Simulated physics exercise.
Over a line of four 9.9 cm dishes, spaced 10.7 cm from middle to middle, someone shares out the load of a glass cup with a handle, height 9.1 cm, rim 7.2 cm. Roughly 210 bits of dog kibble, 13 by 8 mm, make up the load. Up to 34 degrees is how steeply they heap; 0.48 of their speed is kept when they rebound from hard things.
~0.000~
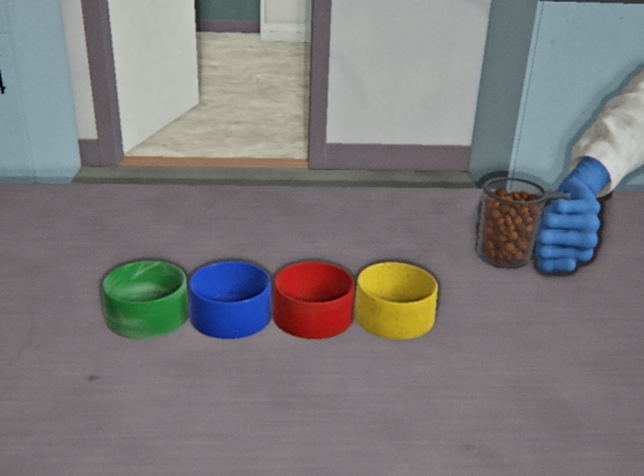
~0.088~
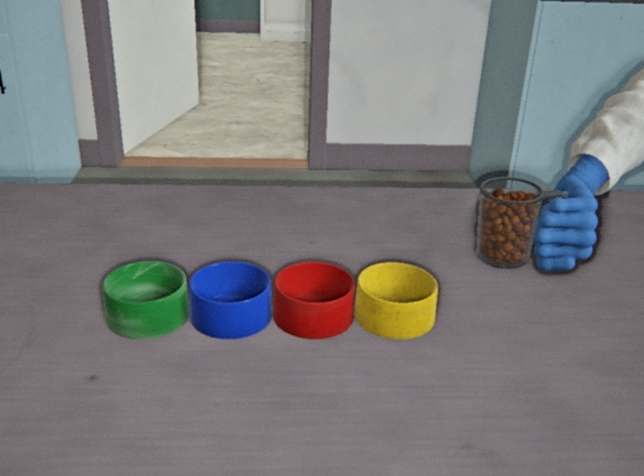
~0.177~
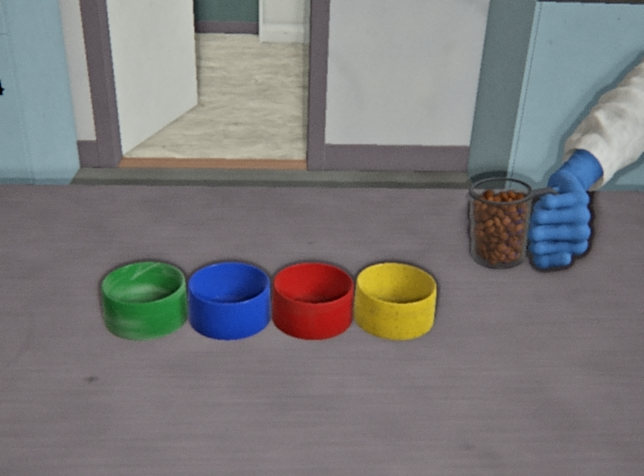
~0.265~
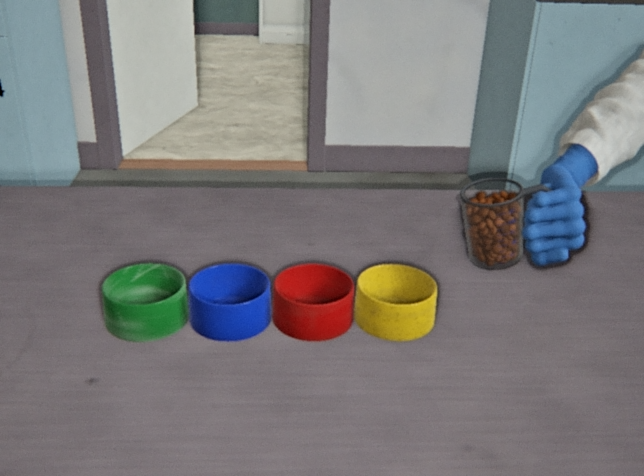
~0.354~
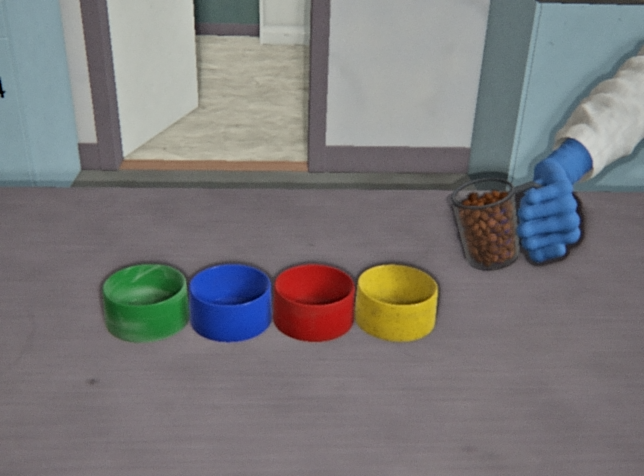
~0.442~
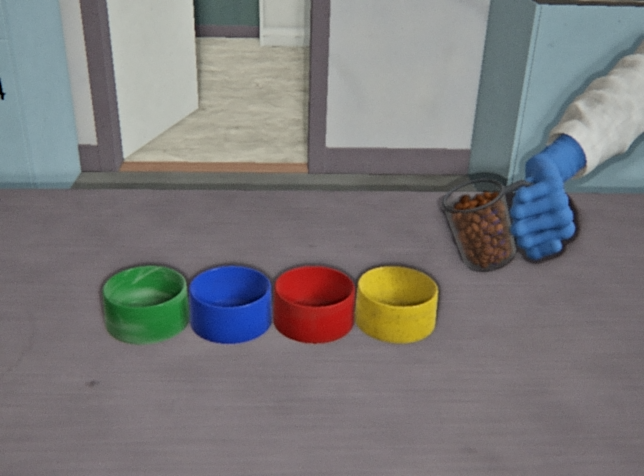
Blue-gloved hand moving a glass cup of brown kibble slightly left and tilting it leftward beside four coloured dishes.
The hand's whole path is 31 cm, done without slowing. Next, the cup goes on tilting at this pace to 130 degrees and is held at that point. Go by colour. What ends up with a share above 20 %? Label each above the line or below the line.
Red: Above the line; blue: Below the line; green: Below the line; yellow: Below the line; counter: Below the line.
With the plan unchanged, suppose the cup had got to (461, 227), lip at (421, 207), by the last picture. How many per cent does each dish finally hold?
You'd end up with red at 0, blue at 100, green at 0 and yellow at 0.
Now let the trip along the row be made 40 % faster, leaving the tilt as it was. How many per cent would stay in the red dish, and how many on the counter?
Red 10, counter 10.
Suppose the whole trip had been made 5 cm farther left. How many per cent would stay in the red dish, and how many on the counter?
Red 30; counter 20.
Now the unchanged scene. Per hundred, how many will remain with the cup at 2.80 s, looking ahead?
About 0 percent of the load.
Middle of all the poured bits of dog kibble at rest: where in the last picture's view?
Somewhere around (307, 304) in the final frame.
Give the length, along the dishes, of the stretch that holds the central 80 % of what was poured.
That stretch measures near 5 centimetres.
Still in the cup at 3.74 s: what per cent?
About 0 percent of the load.
Then, at 1.86 s, tilt 102 degrees; cup holds 85 %, red 10 %.
Then, at 2.80 s, tilt 130 degrees; cup holds 0 %, red 100 %.
After 3.74 s, tilt 130 degrees; cup holds 0 %, red 100 %.
At rest (4.0 s), red 100 %, blue 0 %, green 0 %, yellow 0 %, counter 0 %.
